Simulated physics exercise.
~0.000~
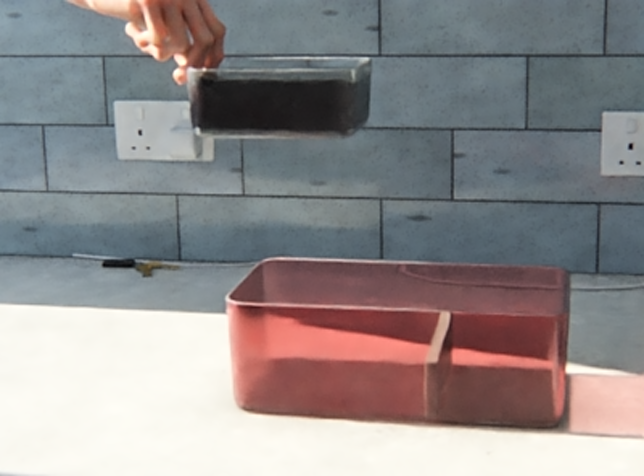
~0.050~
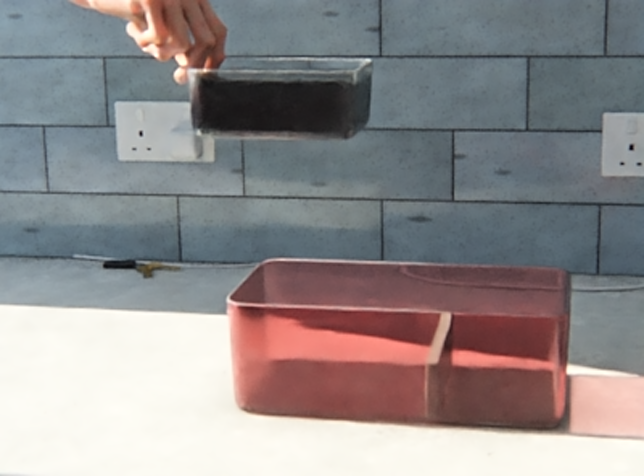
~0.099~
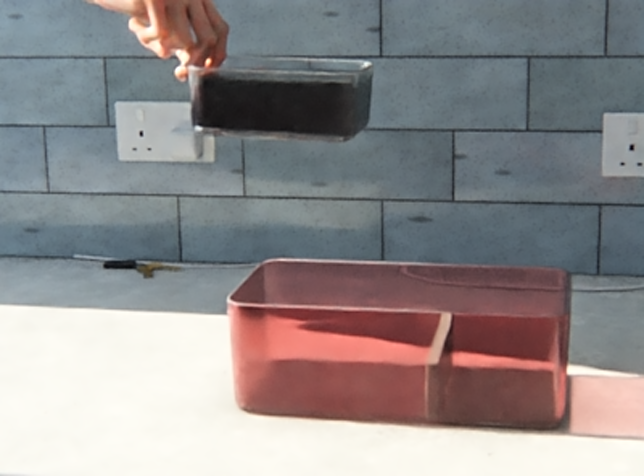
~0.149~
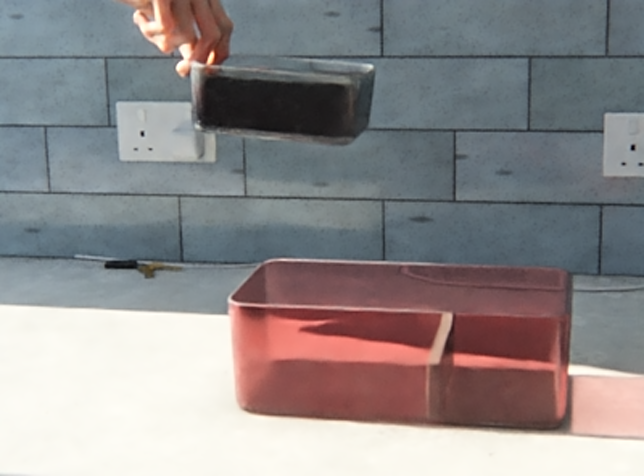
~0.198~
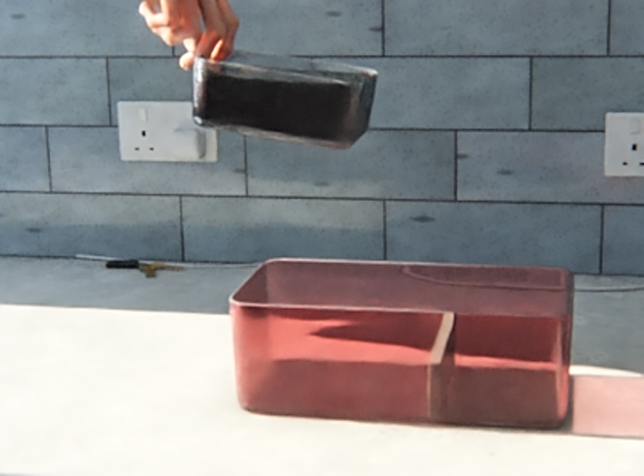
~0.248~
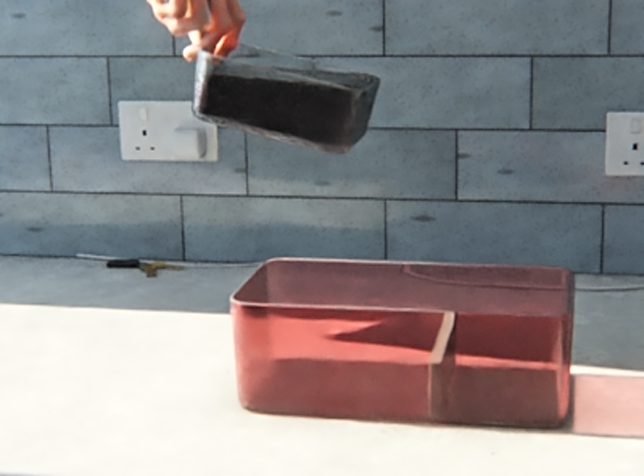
On a work surface, a hand gently tilts a dark-filled tub above a long red basin.
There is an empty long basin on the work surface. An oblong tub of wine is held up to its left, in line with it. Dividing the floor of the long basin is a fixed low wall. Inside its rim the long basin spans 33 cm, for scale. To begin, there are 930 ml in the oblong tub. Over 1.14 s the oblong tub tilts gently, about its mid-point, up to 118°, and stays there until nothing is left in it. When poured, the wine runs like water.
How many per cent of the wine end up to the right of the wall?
About 54 per cent.
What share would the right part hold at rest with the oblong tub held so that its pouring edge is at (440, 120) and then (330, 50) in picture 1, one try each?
In turn about 80 and 20 per cent.
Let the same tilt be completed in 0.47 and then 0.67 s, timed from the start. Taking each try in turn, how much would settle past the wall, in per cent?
The first try gives 10 percent and the second 35 percent.
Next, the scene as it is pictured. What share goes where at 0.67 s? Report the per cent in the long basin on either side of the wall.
Left roughly 3, right roughly 20.
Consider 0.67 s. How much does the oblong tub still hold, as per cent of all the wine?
Roughly 24 %.
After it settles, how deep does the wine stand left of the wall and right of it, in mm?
Left roughly 12 mm; right roughly 26 mm.
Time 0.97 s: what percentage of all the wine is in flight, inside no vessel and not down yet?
7 in a hundred, give or take.
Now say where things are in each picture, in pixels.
In the first frame, tilt 0°; pouring edge (363, 66); surface from (205, 74) to (362, 75); the long basin's rim runs from (245, 281) to (569, 292); the wall's top is at (440, 337).
In the second frame, tilt 1°; pouring edge (364, 68); surface from (206, 74) to (363, 76).
In the third frame, tilt 2°; pouring edge (365, 71); surface from (207, 74) to (364, 77).
In the fourth frame, tilt 5°; pouring edge (368, 75); surface from (209, 73) to (366, 79).
In the fifth frame, tilt 9°; pouring edge (370, 80); surface from (211, 72) to (369, 79).
In the sixth frame, tilt 13°; pouring edge (372, 87); surface from (212, 72) to (372, 80).
By 0.67 s the tilt is 74° and 24 per cent is still to pour, 3 is left of the wall and 21 right of it.
By 0.97 s the tilt is 112° and 2 per cent is still to pour, 31 is left of the wall and 54 right of it.
By 1.29 s the tilt is 118° and 0 per cent is still to pour, 39 is left of the wall and 54 right of it.
By 1.64 s the tilt is 118° and 0 per cent is still to pour, 39 is left of the wall and 54 right of it.
At rest 39 per cent lies left of the wall, 54 right of it and 8 outside.
